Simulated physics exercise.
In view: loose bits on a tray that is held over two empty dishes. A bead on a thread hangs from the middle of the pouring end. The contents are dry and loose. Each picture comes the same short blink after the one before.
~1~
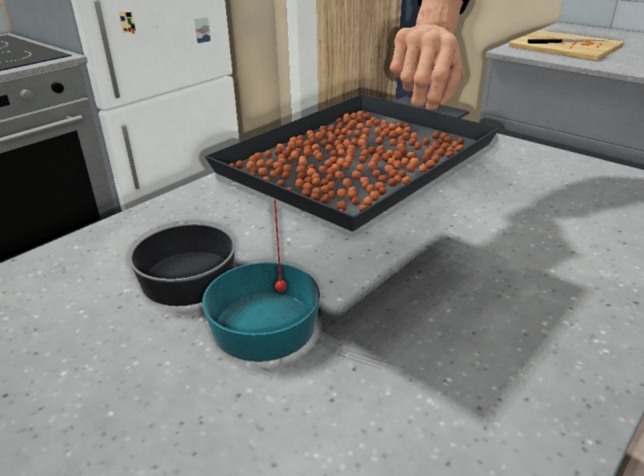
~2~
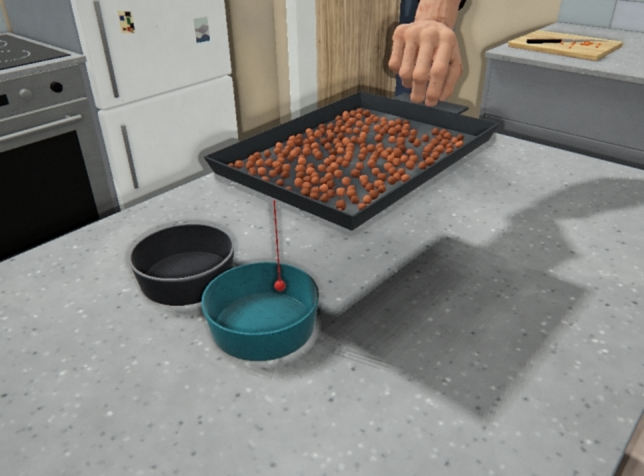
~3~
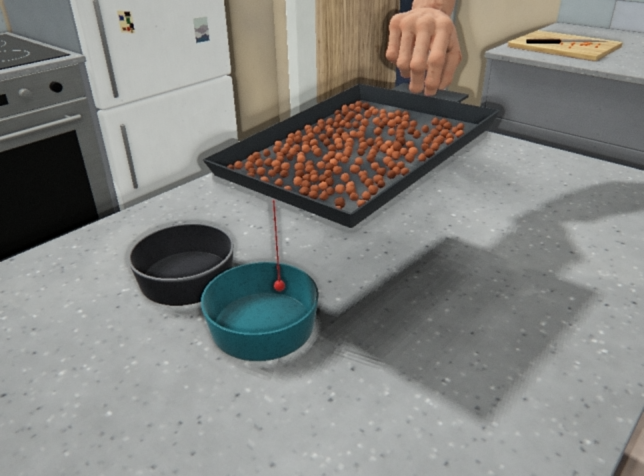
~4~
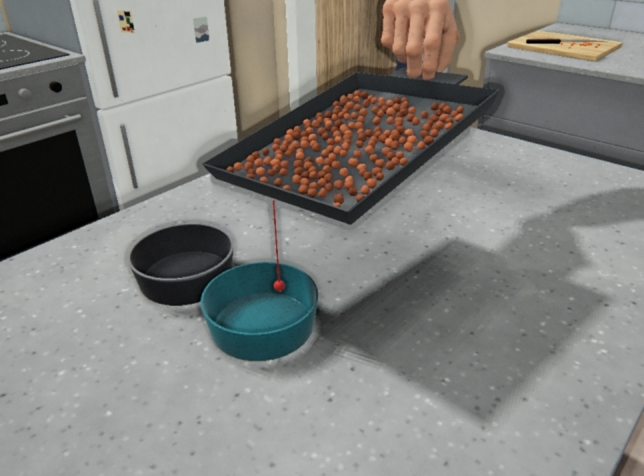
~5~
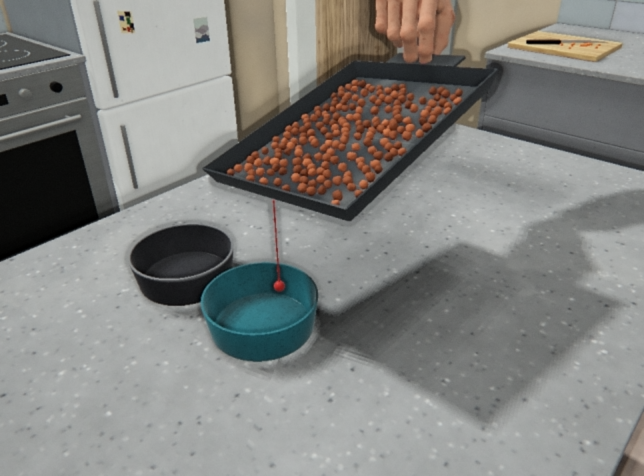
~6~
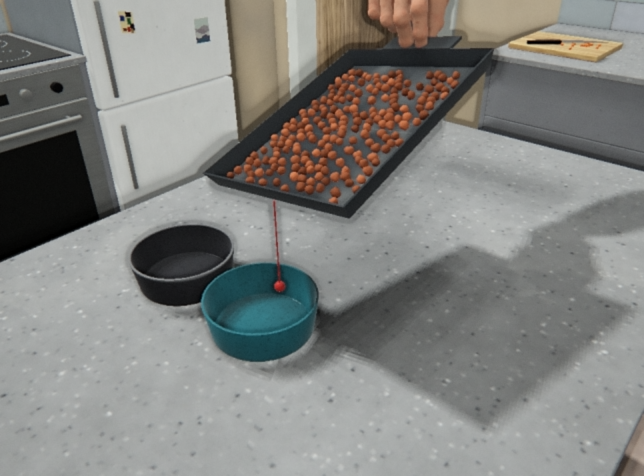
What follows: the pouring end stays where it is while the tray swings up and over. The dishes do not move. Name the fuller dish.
The right dish gets more.
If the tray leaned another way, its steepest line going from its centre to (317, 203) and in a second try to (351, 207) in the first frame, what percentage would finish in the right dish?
The first gives 10 %, the second 0 %.
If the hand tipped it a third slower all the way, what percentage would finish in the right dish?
Roughly 40 in a hundred.
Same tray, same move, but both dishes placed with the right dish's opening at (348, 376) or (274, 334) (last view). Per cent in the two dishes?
About 40 and 80 per cent.
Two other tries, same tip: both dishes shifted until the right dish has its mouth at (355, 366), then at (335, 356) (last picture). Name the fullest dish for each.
First the left dish, then the left dish.
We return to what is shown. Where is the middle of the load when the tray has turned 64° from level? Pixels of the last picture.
Around (263, 145).
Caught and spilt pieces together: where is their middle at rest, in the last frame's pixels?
At about (229, 308).
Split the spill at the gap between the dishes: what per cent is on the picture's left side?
Near 60 %.
Soon, tray tipped steeply; all on the tray.
A while on, tray tipped past a quarter turn; about half on the tray; a small part in the right dish; a small part in the left dish; a stray few outside both; about a third in the air.
Towards the end, tray tipped past a quarter turn; about half in the right dish; about a quarter in the left dish; about a quarter outside both.
Finally, tray tipped past a quarter turn; about half in the right dish; about a quarter in the left dish; about a quarter outside both.
